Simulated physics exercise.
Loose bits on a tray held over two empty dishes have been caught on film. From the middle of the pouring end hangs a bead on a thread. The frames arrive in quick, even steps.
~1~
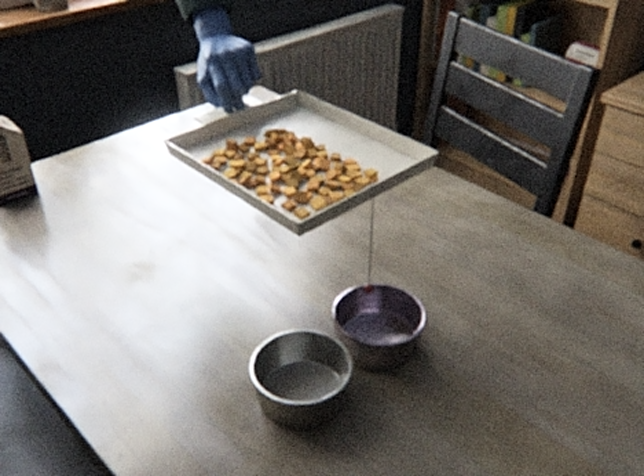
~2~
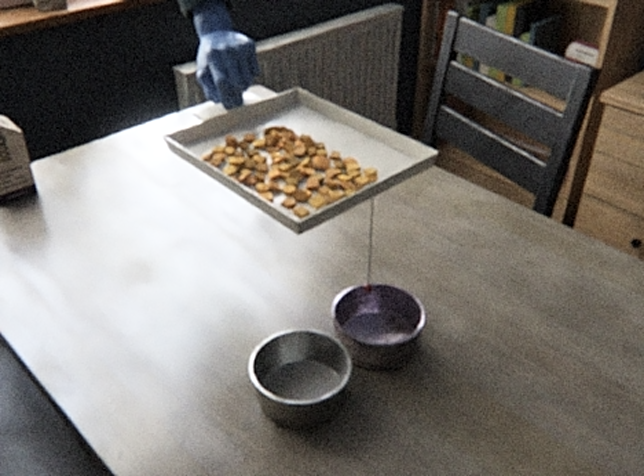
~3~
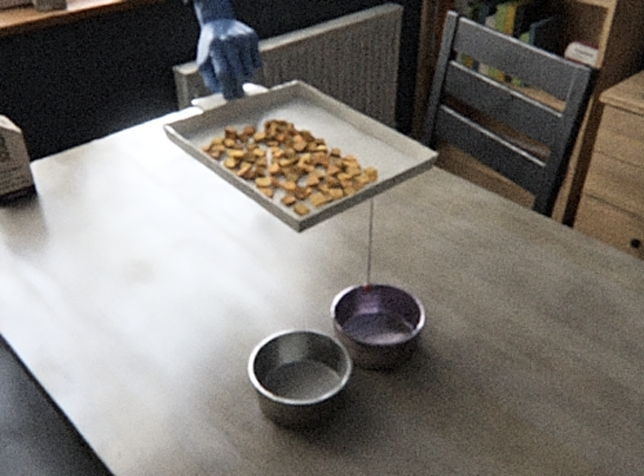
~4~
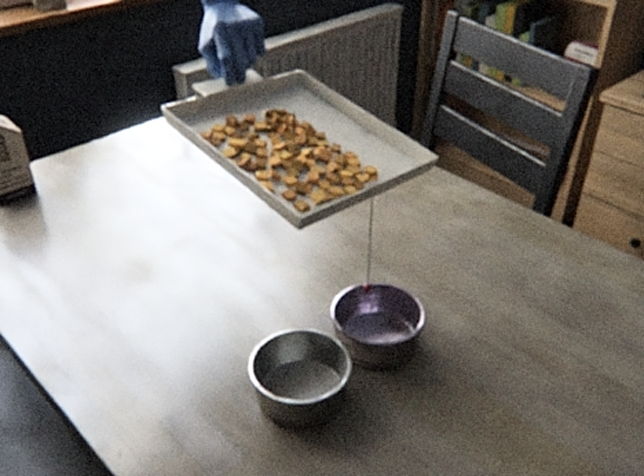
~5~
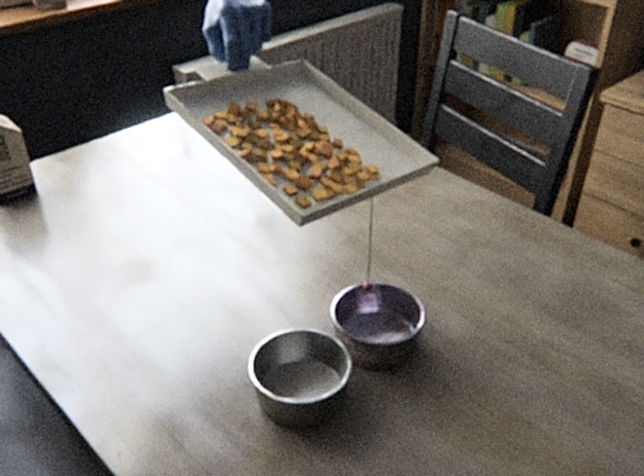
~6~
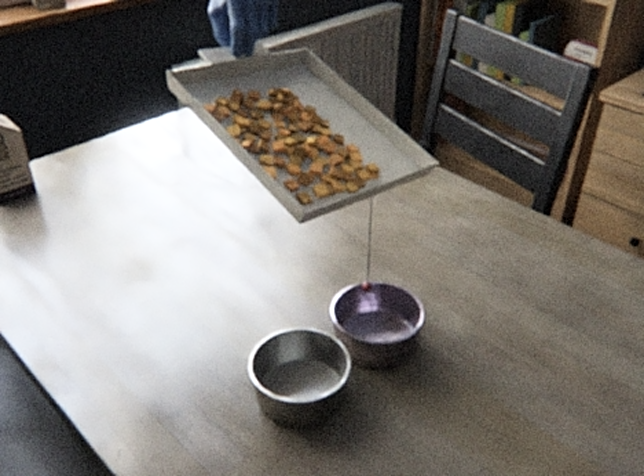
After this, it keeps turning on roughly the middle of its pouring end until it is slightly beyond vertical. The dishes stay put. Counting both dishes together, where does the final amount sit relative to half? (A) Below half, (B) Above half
A.
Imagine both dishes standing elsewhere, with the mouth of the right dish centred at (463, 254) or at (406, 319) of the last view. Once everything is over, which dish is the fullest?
Result, try one: The dish further left; try two: The dish further right.
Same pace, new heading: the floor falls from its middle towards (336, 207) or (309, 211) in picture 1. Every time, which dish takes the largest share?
In turn: The left one; the left one.
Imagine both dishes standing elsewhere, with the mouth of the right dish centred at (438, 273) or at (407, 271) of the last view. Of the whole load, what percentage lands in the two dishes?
Roughly 70% on the first try and 70% on the second.
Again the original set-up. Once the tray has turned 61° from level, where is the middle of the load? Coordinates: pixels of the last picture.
Look about (381, 157) in the last picture.
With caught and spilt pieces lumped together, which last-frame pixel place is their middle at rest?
Once nothing moves, the middle sits near (432, 301).
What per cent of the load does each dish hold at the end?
So the left dish gets 0 % of the load, while the right one gets 10 %.
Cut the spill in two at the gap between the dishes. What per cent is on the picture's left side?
0 in a hundred, roughly.
Soon, tray tipped steeply; all on the tray.
A while on, tray tipped right over; about two thirds on the tray; a small part in the right dish; about a quarter outside both; a small part in the air.
Towards the end, tray tipped past a quarter turn; a small part in the right dish; most outside both.
Finally, tray tipped past a quarter turn; none in the left dish; a small part in the right dish; most outside both.
